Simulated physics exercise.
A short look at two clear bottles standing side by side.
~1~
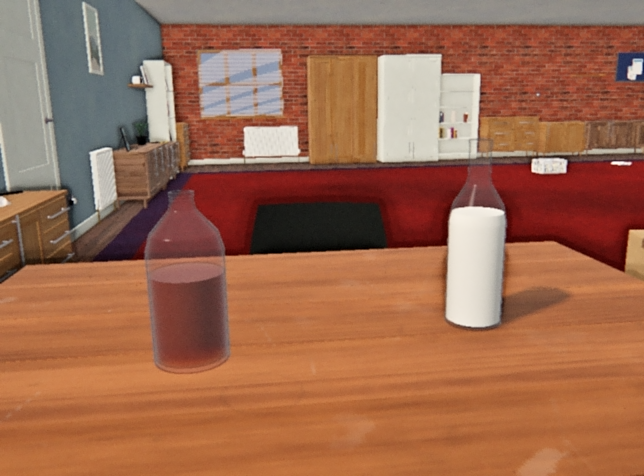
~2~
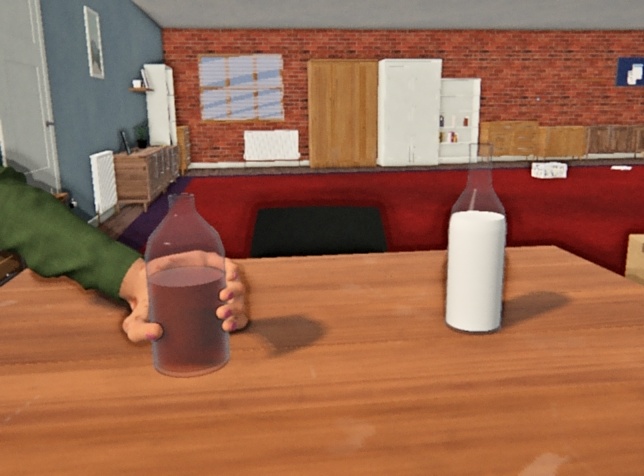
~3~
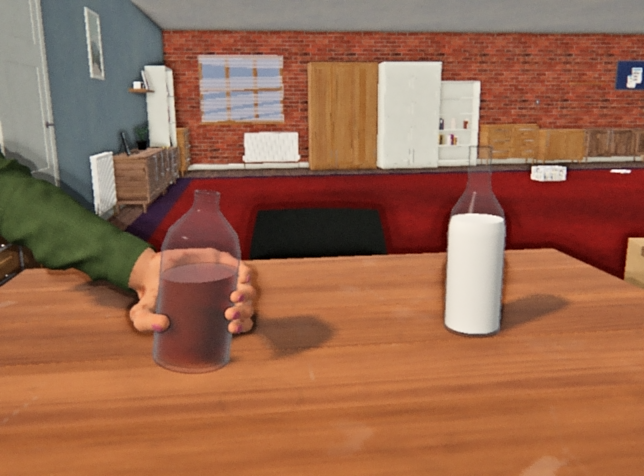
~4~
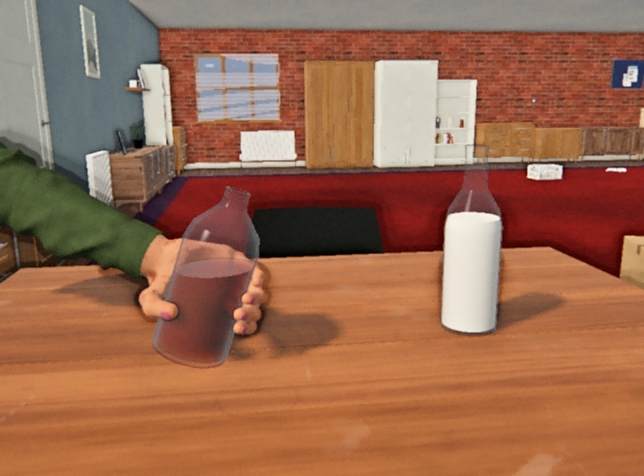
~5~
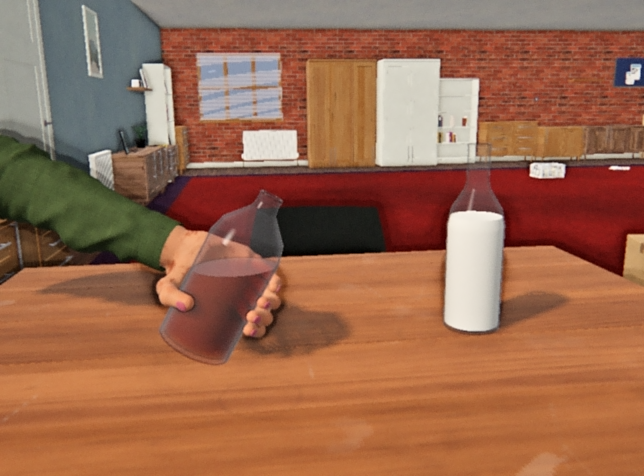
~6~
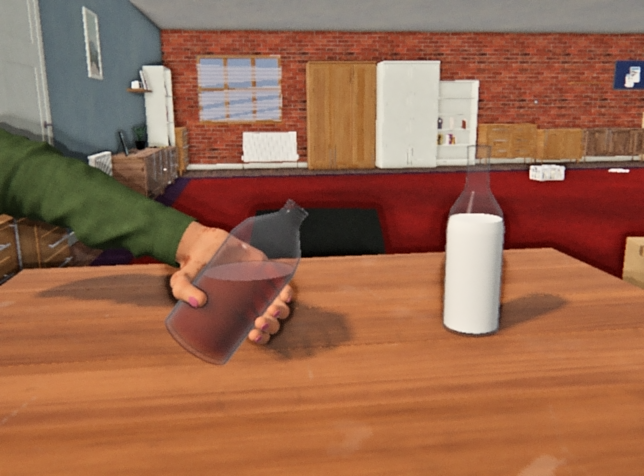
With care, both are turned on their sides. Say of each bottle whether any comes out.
Left: It lets some out. Right: It lets some out.
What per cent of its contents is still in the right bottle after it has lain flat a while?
About 35 per cent.
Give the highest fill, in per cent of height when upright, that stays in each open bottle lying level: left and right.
In turn 28 and 22 per cent.
A moment on, the left bottle is nearly down; left bottle, all still inside.
Further on, the left bottle lies flat; left bottle, a puddle at its mouth.
When it is over, both lie flat; left bottle, a puddle at its mouth; right bottle, a puddle at its mouth.
